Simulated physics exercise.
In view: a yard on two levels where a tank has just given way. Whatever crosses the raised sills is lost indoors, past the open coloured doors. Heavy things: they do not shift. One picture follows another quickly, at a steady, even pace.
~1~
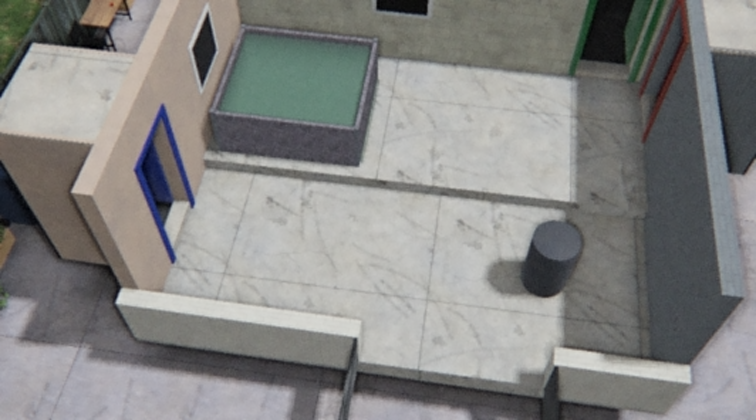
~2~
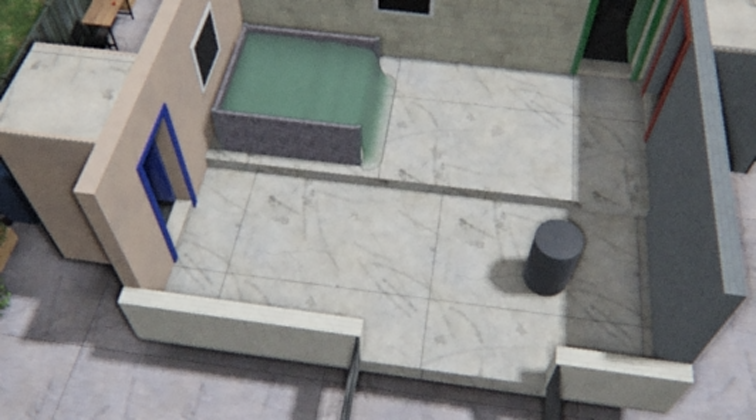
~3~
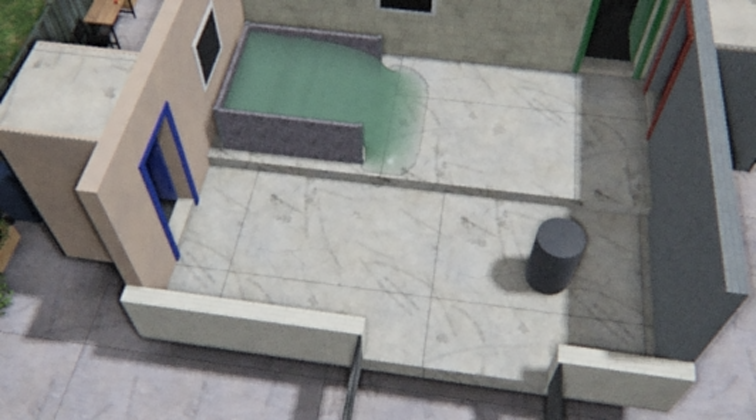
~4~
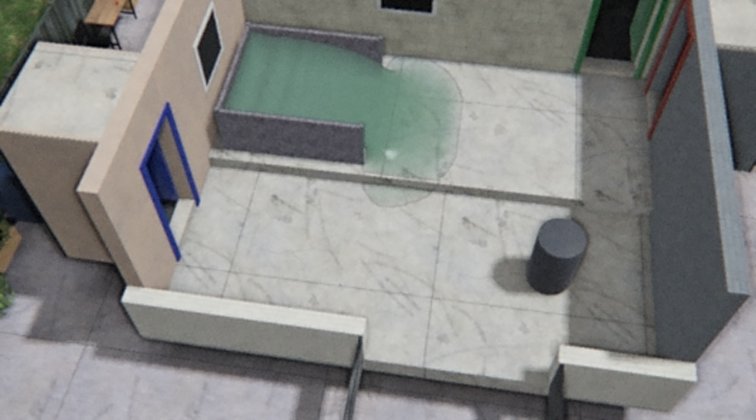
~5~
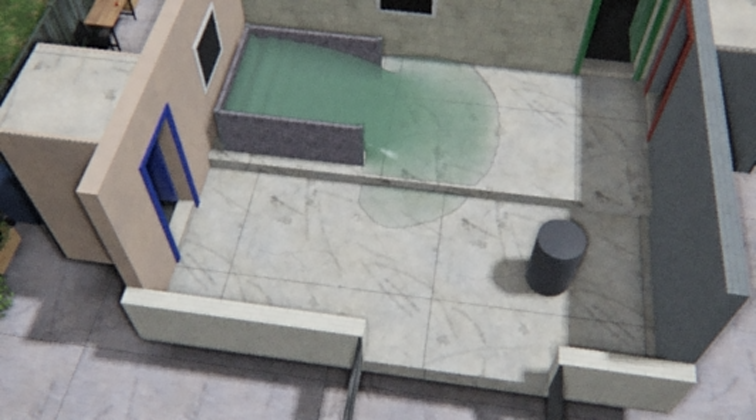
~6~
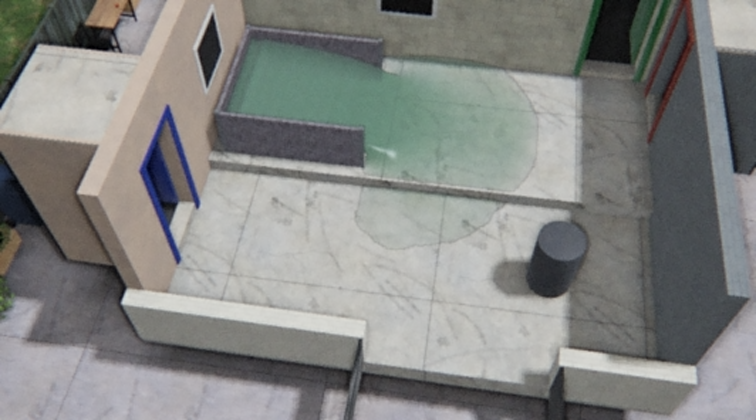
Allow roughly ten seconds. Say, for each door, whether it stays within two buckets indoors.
One by one: The blue door respects the limit; the red door breaks the limit; the green door breaks the limit.
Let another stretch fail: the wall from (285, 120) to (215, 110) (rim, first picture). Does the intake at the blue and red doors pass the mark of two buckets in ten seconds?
Blue door floods; red door stays under.
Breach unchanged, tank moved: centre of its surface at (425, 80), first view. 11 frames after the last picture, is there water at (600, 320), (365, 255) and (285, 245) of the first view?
My reading is hit by the flood first, missed by the flood next and missed by the flood last.
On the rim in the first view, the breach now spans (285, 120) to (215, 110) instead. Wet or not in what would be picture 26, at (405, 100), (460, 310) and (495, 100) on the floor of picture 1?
In the order given: Untouched, swamped and untouched.
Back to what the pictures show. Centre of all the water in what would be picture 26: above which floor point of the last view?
Centre point: Around (498, 165).
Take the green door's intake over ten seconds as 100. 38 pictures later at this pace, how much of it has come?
Around 100 percent.
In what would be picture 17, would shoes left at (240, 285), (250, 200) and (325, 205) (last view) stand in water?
Same order as asked: Dry as before; dry as before; dry as before.
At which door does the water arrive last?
I'd say the one in blue.
A moment on, water covers 50 % of the floor; the blue door not reached, the red door under two buckets in, the green door wet at the sill, nothing in.
Next, water covers 60 % of the floor; the blue door not reached, the red door far over two buckets in, the green door under two buckets in.
Then, water covers 65 % of the floor; the blue door not reached, the red door far over two buckets in, the green door over two buckets in.
Later, water covers 80 % of the floor; the blue door not reached, the red door far over two buckets in, the green door over two buckets in.
In the end, water covers 100 % of the floor; the blue door wet at the sill, nothing in, the red door far over two buckets in, the green door over two buckets in.
